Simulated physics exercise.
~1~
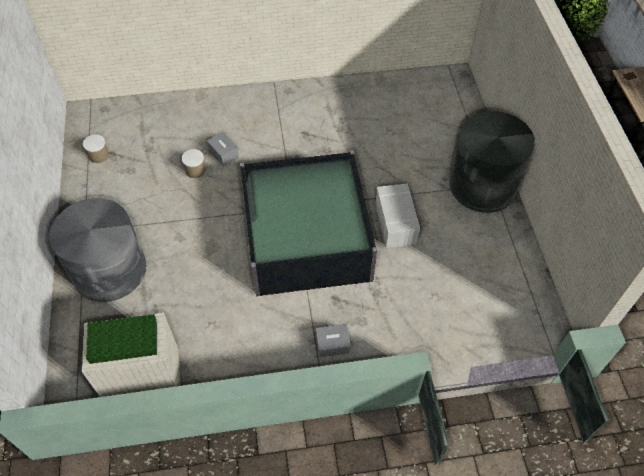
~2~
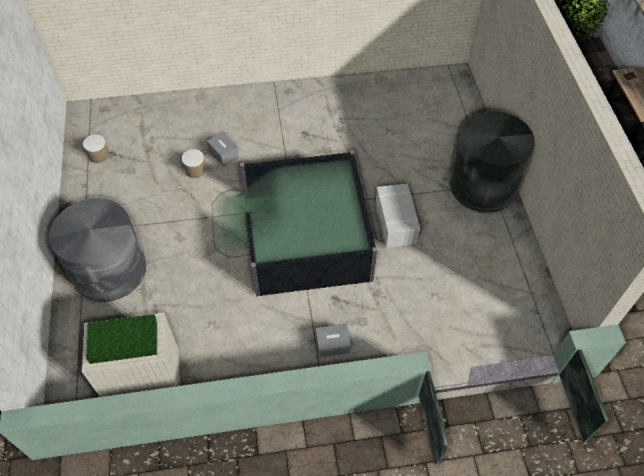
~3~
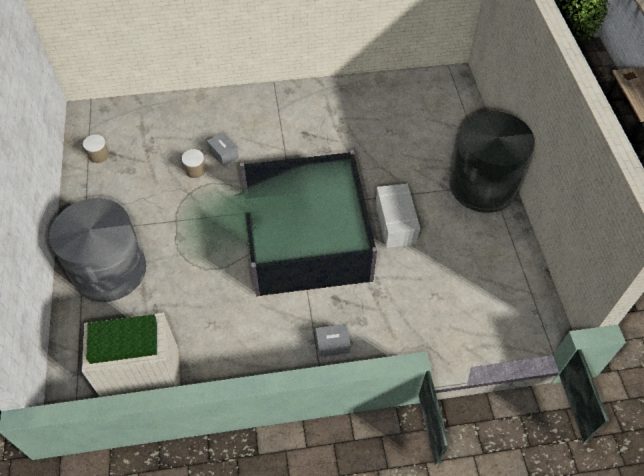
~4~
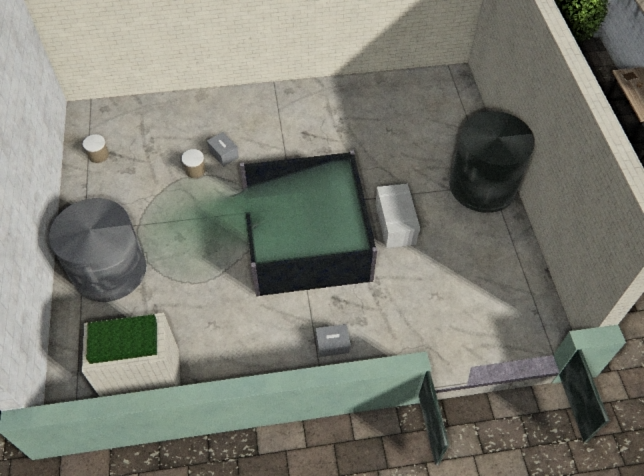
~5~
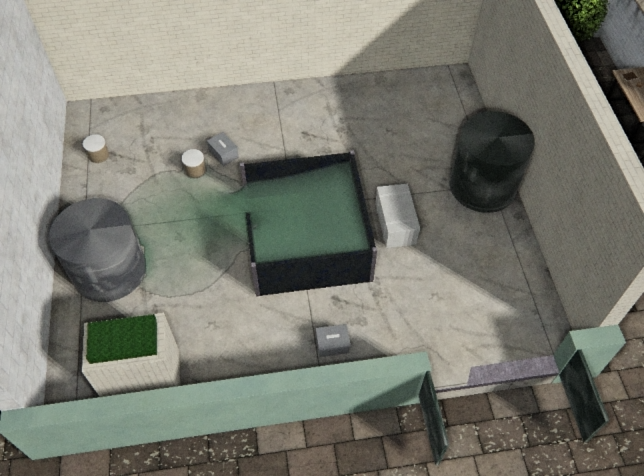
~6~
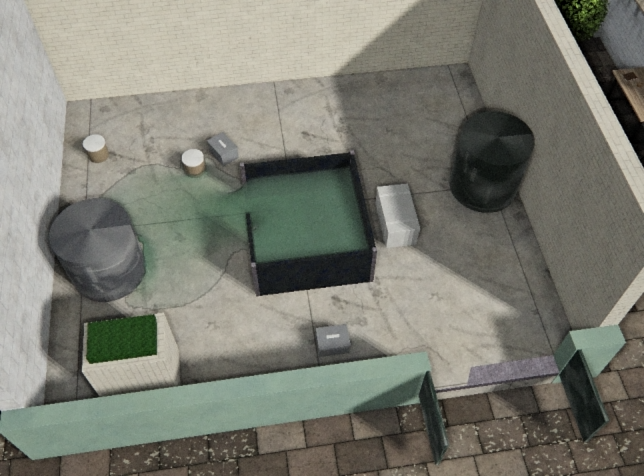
Green-tinted water spreading leftward from an opening in a dark square tank across a walled yard's paving, the surrounding objects staying still.
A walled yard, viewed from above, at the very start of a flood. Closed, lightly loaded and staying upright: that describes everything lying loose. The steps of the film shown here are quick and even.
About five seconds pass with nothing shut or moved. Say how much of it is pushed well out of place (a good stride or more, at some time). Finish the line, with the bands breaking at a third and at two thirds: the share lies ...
The share lies between a third and two thirds.
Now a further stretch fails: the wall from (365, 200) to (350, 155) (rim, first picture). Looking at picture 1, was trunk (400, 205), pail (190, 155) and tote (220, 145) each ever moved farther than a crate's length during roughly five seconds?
The first: Got that far; the second: Never got that far; the third: Never got that far.
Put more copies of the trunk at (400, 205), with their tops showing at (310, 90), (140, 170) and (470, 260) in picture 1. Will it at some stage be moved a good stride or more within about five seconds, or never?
First falls short; second driven off; third falls short.
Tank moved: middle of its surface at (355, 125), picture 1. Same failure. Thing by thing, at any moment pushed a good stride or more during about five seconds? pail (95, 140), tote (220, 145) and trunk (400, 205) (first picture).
First displaced far, then displaced far, then never went far.
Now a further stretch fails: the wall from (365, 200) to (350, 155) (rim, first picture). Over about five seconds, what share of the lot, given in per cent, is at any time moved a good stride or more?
Estimate: Some 20 per cent.
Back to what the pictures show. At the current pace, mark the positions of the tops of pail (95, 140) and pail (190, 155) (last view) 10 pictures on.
Near (86, 86) and (171, 111).
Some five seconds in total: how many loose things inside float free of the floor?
The answer is 0.
A moment on, 0 of 5 are well off their spots; 0 afloat.
Next, 2 of 5 are well off their spots; 1 afloat.
Later, 2 of 5 are well off their spots; 1 afloat.
In the end, 2 of 5 are well off their spots, and 2 have been at some point; 0 afloat.
